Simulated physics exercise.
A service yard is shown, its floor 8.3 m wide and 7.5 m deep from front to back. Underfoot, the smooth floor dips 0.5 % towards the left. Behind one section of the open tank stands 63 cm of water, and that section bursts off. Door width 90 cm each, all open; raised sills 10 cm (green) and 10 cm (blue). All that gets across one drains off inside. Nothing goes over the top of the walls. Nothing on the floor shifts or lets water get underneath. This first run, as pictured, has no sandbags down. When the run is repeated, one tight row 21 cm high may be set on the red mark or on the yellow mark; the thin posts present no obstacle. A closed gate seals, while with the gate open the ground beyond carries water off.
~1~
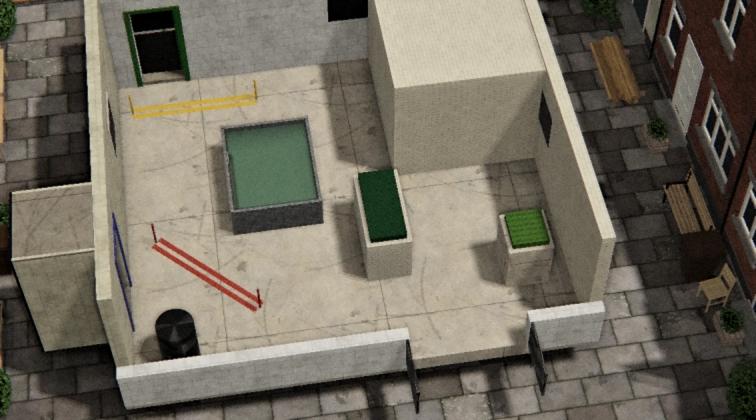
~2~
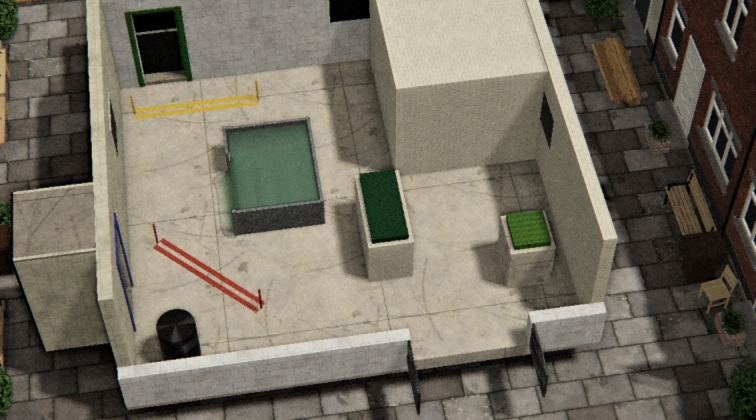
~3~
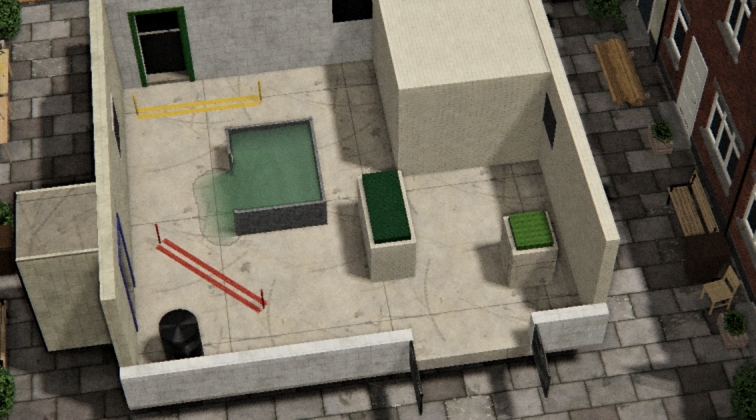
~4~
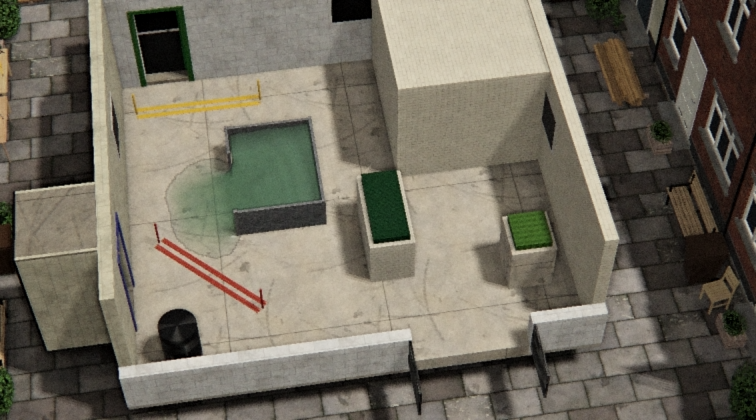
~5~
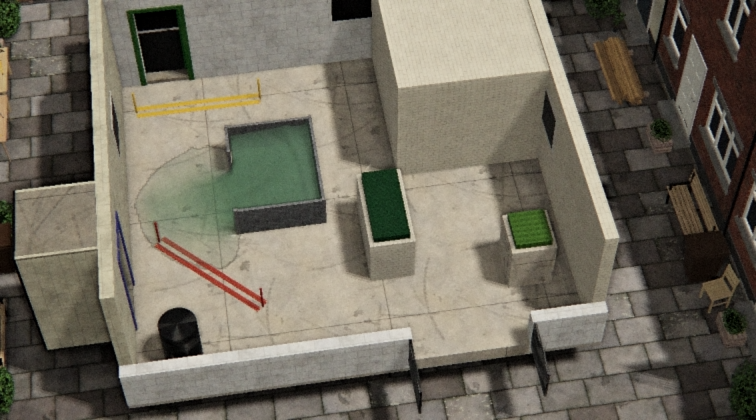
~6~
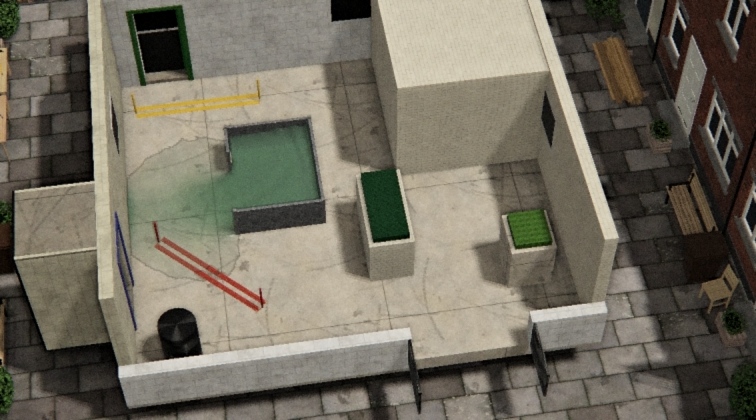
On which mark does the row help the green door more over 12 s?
On the yellow mark.
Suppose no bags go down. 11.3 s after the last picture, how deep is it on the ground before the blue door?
It comes to some 5.0 cm deep at that spot.
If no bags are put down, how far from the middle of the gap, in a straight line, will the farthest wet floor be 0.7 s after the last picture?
About 3.2 metres out.
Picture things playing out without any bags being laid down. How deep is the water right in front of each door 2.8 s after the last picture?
So green stands at 18 cm, while blue stands at 11 cm.
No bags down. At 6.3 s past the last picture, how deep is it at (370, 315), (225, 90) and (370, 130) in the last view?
Roughly 4 cm at the first, 6 cm at the second, 7 cm at the third.
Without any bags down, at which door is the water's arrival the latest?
The green door, last of all.
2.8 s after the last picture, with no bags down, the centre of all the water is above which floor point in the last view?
(200, 218).
Then, 0.7 s after the last picture water covers 15 % of the floor and is deepest (41 cm) near (130, 222) in the run without bags; in at the green door, 0 L with no bags, 0 L with the row on red, 0 L on yellow.
Then, 1.5 s after the last picture water covers 25 % of the floor and is deepest (34 cm) near (159, 383) in the run without bags; in at the green door, 0 L with no bags, 0 L with the row on red, 0 L on yellow.
Then, 2.8 s after the last picture water covers 35 % of the floor and is deepest (32 cm) near (139, 386) in the run without bags; in at the green door, 26 L with no bags, 44 L with the row on red, 0 L on yellow.
Then, 6.3 s after the last picture water covers 80 % of the floor and is deepest (11 cm) near (137, 344) in the run without bags; in at the green door, 60 L with no bags, 105 L with the row on red, 0 L on yellow.
Then, 11.3 s after the last picture water covers 100 % of the floor and is deepest (7 cm) near (361, 274) in the run without bags; in at the green door, 61 L with no bags, 106 L with the row on red, 0 L on yellow.
